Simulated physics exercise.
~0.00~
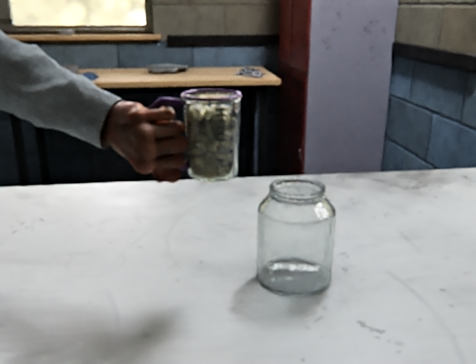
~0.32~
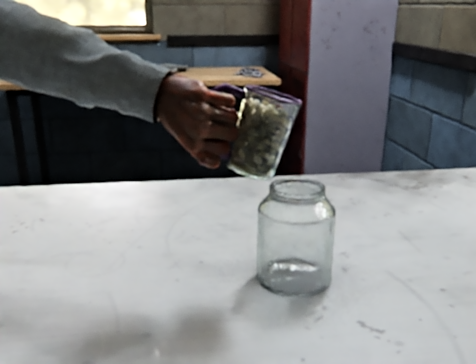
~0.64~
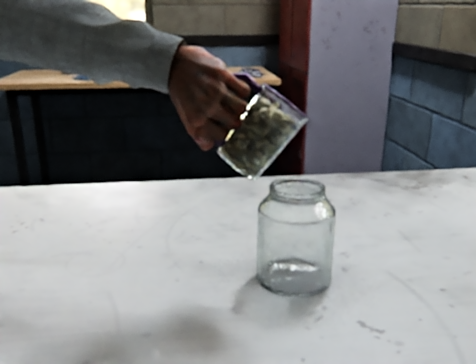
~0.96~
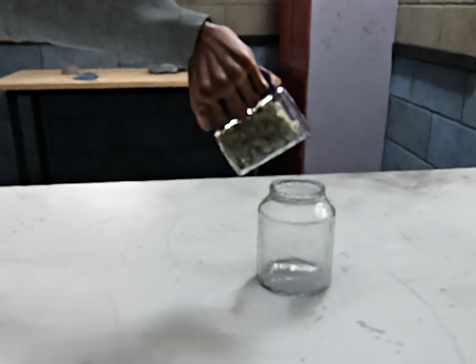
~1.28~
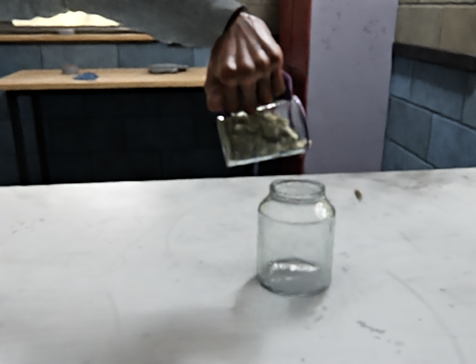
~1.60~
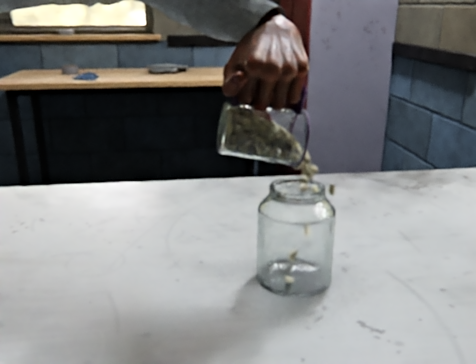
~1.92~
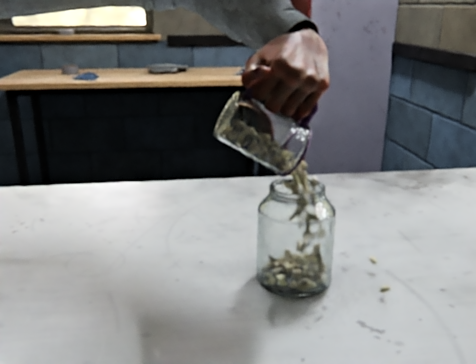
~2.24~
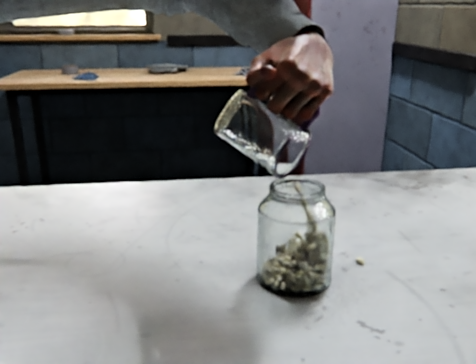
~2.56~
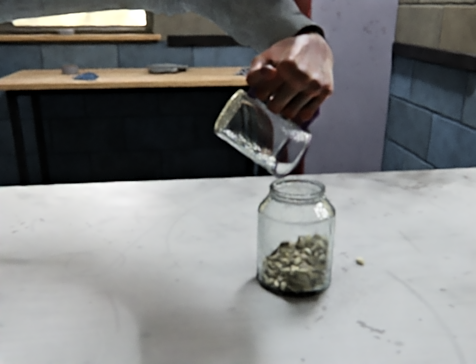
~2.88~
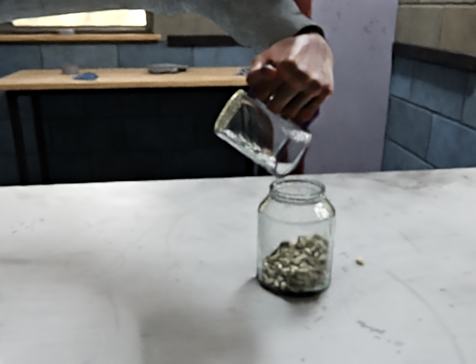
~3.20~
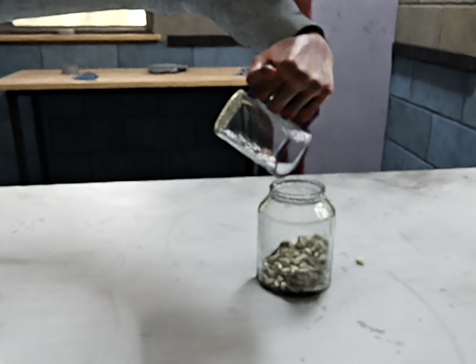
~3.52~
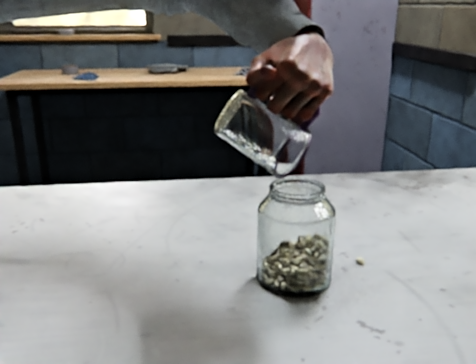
A hand in a grey sleeve reaches in from the left, holding a clear glass cup full of small pale pieces above a whitish tabletop. An open, empty glass jar stands on the table, seen from the front and slightly above, with a wooden bench, blue-grey block walls and a dark red post behind. The hand carries the cup right and tilts it over the jar. A few pieces drop first, then a thick stream pours in, with a few specks appearing beside the jar. The cup ends tipped steeply and emptied, held still above the partly filled jar.
